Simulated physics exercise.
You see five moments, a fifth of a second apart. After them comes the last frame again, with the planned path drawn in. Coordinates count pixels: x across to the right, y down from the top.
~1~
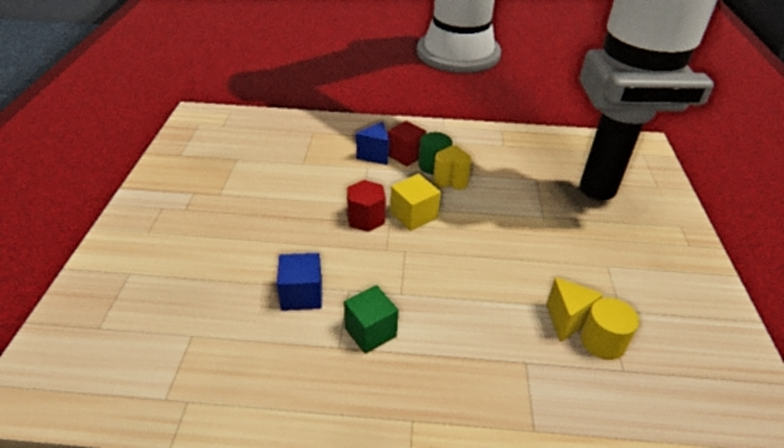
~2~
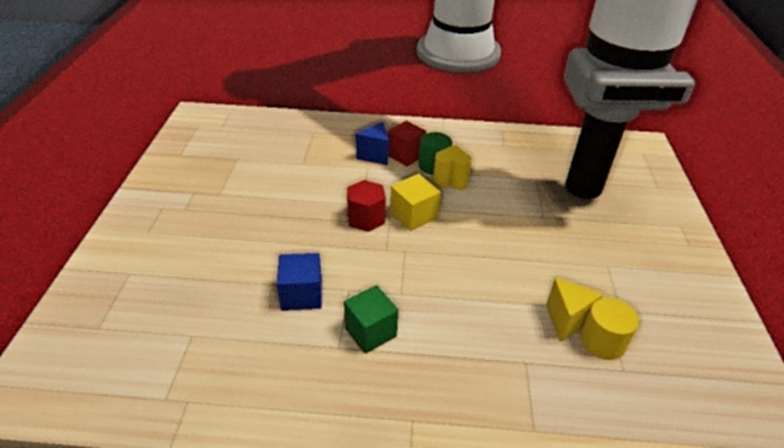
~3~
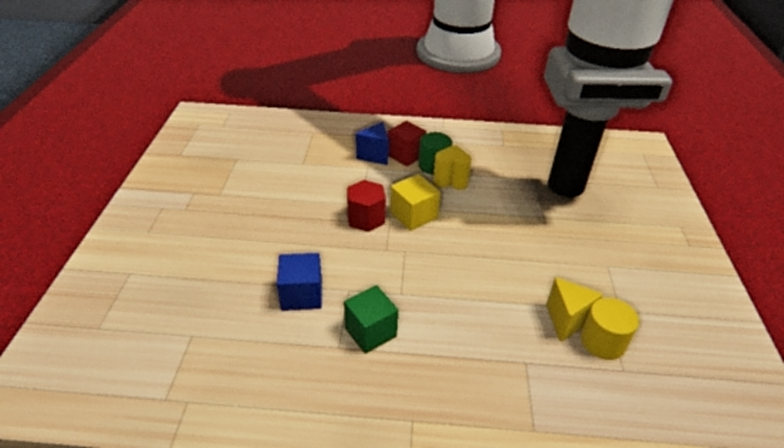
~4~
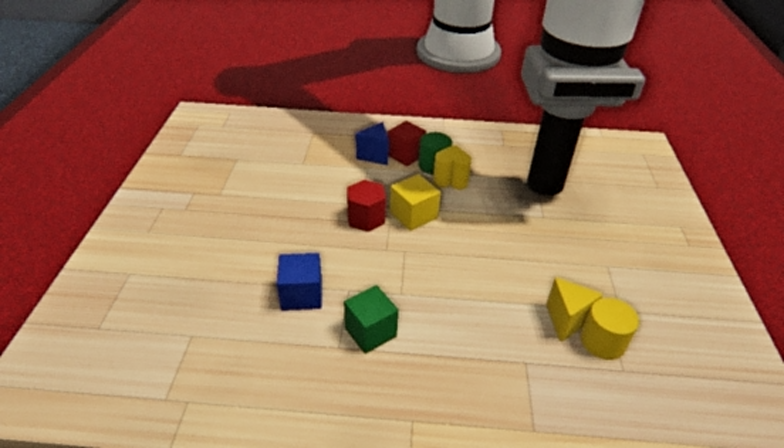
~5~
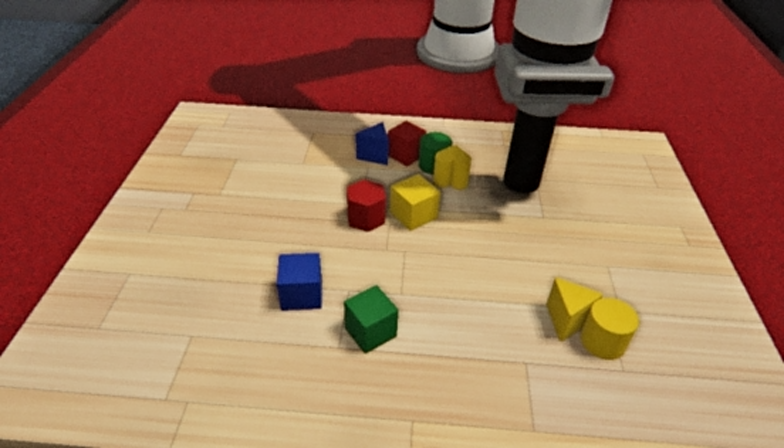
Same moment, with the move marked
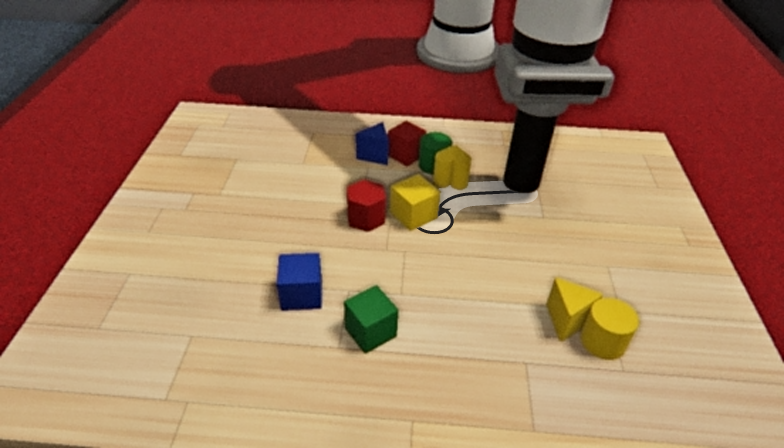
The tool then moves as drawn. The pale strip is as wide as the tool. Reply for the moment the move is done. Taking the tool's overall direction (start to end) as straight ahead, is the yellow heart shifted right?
Yes
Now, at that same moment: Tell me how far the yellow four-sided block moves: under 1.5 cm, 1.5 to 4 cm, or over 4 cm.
The shift is from 1.5 to 4 cm.
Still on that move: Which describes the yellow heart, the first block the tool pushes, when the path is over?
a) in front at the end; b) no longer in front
Option b.
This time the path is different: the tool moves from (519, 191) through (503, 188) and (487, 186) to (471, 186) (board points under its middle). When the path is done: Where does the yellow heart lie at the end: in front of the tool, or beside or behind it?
It stays ahead.
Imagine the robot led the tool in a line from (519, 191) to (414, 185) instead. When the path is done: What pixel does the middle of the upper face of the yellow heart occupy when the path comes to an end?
Pixel (388, 148).
Drawn move, from (519, 191) over (484, 193) and (450, 199) to (433, 219).
The first path, step by step. One third of the way, tool at (485, 184); nothing pushed yet.
Two thirds of the way, tool at (450, 190); green circular block at (432, 136); yellow heart at (433, 153), turned 50° clockwise.
At the end, tool at (434, 210); red six-sided block at (359, 192); yellow four-sided block at (397, 198), turned 30° clockwise; green circular block at (432, 136); yellow heart at (433, 153), turned 50° clockwise.
